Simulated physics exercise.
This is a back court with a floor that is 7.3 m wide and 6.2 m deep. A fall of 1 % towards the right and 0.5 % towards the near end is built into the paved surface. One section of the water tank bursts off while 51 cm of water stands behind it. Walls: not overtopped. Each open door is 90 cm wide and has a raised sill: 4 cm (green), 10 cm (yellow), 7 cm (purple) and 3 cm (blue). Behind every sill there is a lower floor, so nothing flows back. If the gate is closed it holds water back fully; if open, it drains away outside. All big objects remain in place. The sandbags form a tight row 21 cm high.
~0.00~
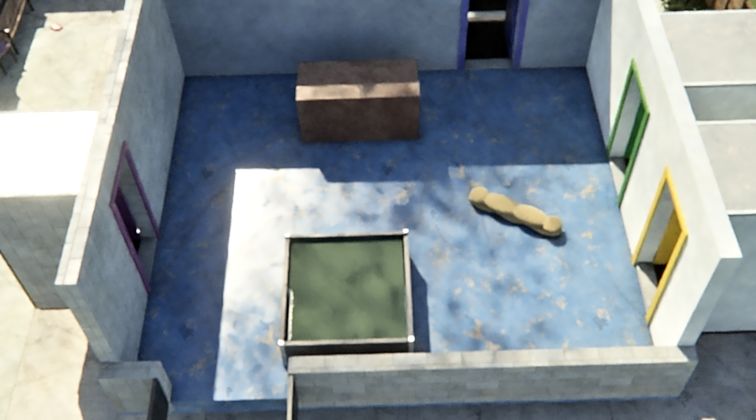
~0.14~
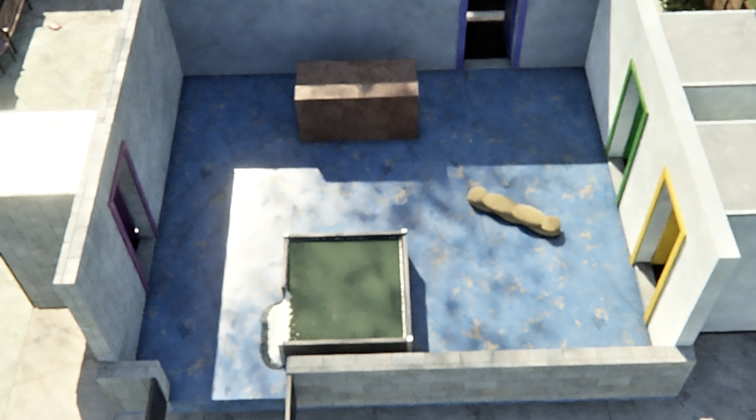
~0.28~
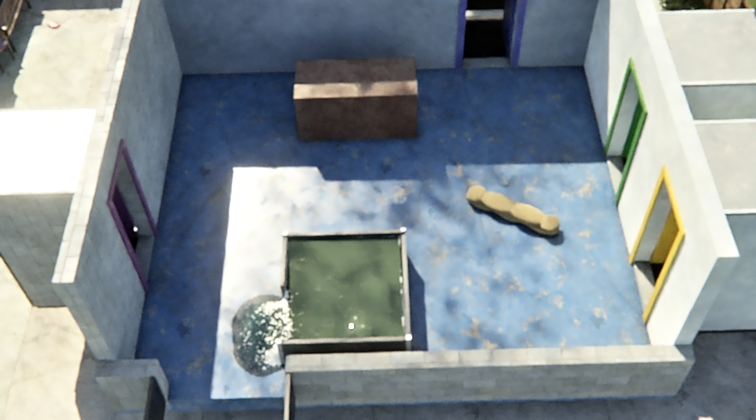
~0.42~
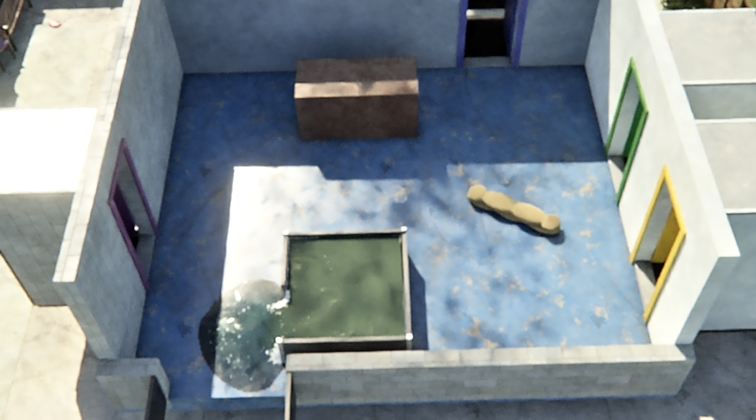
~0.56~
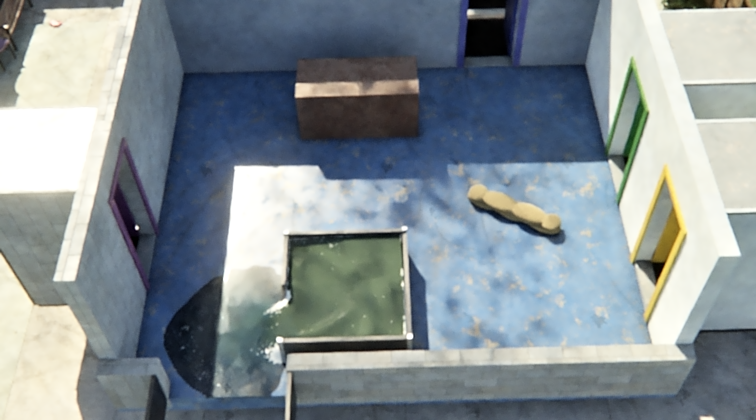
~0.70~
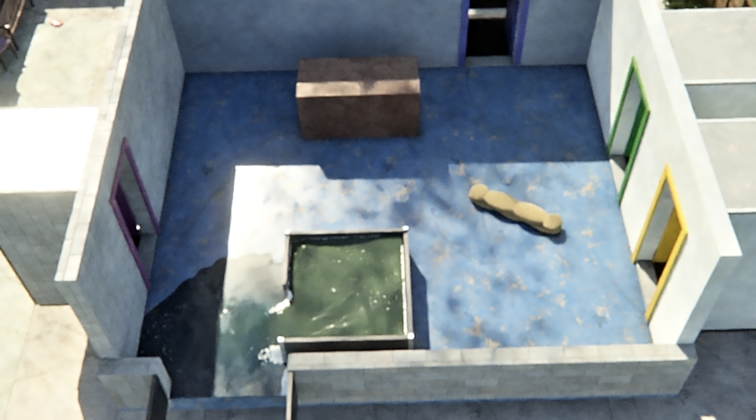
Water in a dark square tank lies still in a blue-floored walled court, then bursts out through the tank's left side in a white, foaming patch. The patch widens into a rounded sheet, darkening the floor as it spreads left and reaches the near left corner, while the tank's surface ripples.
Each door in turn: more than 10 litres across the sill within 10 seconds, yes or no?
Answers: Green door, no; yellow door, no; purple door, yes; blue door, no.
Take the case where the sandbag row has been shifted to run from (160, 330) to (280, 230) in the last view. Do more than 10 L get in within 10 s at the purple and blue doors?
So the purple door comes out low enough while the blue door comes out low enough.
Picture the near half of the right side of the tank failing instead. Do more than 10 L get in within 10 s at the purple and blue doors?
Result: Purple limit not passed, blue limit passed.
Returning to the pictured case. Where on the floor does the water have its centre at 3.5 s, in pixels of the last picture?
I'd put it close to (278, 292).
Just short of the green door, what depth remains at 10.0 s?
It averages close to 0.0 centimetres.
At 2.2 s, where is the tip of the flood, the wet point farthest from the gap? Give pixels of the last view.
That lands around (167, 182) in the last picture.
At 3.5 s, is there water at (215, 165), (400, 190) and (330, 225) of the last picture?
Status of the three spots: Inundated, free of it, free of it.
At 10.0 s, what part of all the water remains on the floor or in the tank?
I'd put it at some 64 percent still there.
After 1.4 s water covers 10 % of the floor and is deepest (32 cm) near (133, 382); green door not reached, yellow door not reached, purple door 9 cm at the sill, 0 L in, blue door not reached.
After 2.2 s water covers 15 % of the floor and is deepest (25 cm) near (161, 370); green door not reached, yellow door not reached, purple door 13 cm at the sill, 7 L in, blue door not reached.
After 3.5 s water covers 25 % of the floor and is deepest (16 cm) near (278, 344); green door not reached, yellow door not reached, purple door 9 cm at the sill, 21 L in, blue door not reached.
After 6.0 s water covers 35 % of the floor and is deepest (10 cm) near (188, 358); green door not reached, yellow door not reached, purple door 6 cm at the sill, 26 L in, blue door not reached.
After 10.0 s water covers 55 % of the floor and is deepest (6 cm) near (159, 381); green door not reached, yellow door not reached, purple door 3 cm at the sill, 27 L in, blue door 2 cm at the sill, 0 L in.
